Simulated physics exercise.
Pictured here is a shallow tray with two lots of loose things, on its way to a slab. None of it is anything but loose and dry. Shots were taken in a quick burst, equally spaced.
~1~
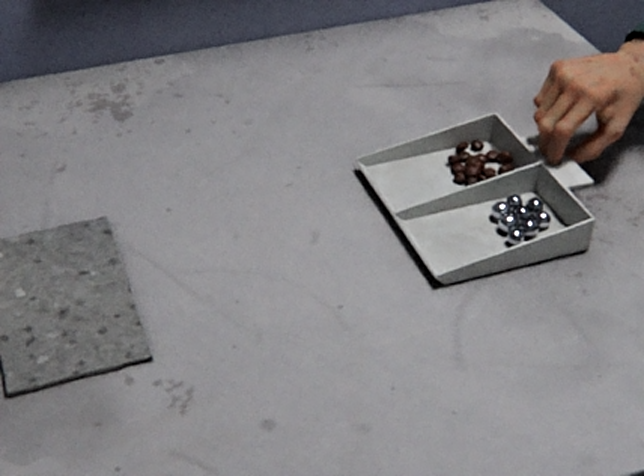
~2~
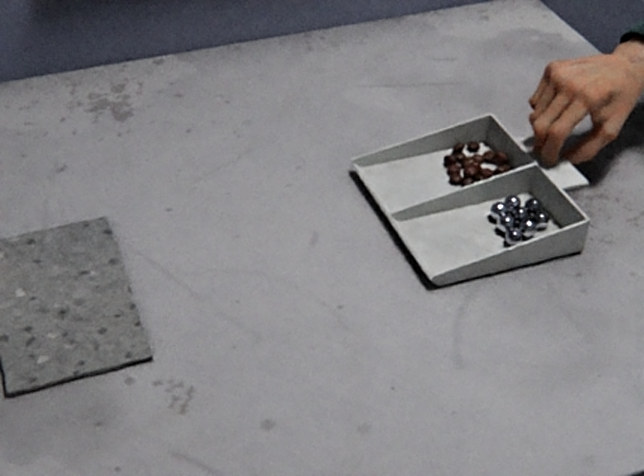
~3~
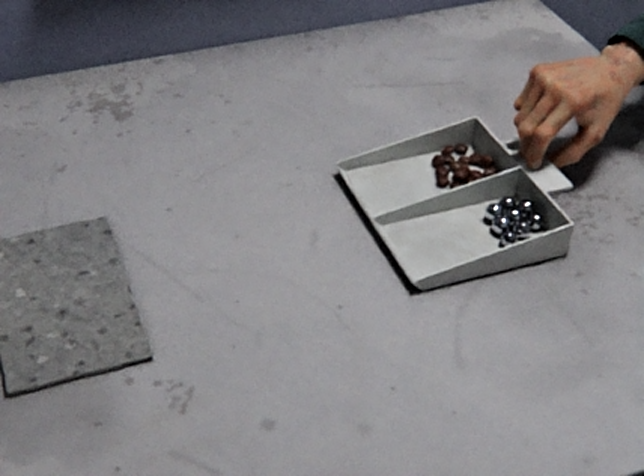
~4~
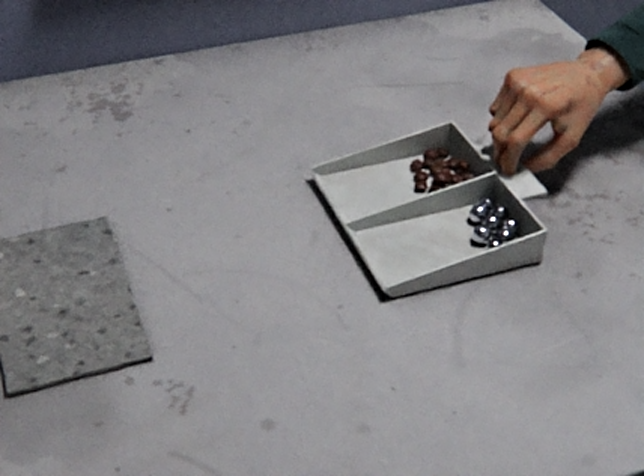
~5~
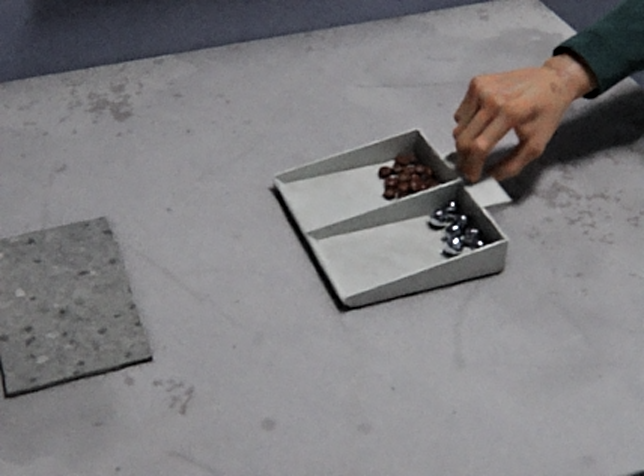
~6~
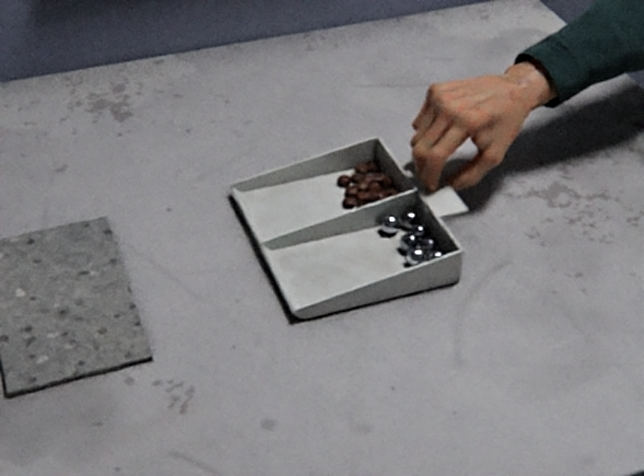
On a grey tabletop, a hand slides a divided tray of shiny steel balls and brown pieces leftward, towards a speckled slab.
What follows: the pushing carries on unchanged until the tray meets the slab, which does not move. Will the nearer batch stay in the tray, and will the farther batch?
The nearer batch does not, some goes over; the farther batch does.
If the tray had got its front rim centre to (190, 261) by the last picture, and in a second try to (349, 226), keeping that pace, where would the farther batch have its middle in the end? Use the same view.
The middle settles at (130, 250) the first time and at (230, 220) the second time.
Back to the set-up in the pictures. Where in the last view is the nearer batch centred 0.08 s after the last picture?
Somewhere close to (345, 261).
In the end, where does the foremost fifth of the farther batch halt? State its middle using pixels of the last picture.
Resting point: Close to (134, 242).
Then, 0.08 s after the last picture, tray still sliding, front rim near (195, 260); nearer batch all inside; farther batch all inside.
Then, 0.26 s after the last picture, tray stopped at the slab; nearer batch all inside, moved towards the front rim; farther batch all inside, moved towards the front rim.
Then, 0.47 s after the last picture, tray stopped at the slab; nearer batch most out of the tray; farther batch all inside, moved towards the front rim.
By the end, tray stopped at the slab; nearer batch most out of the tray; farther batch all inside, moved towards the front rim.
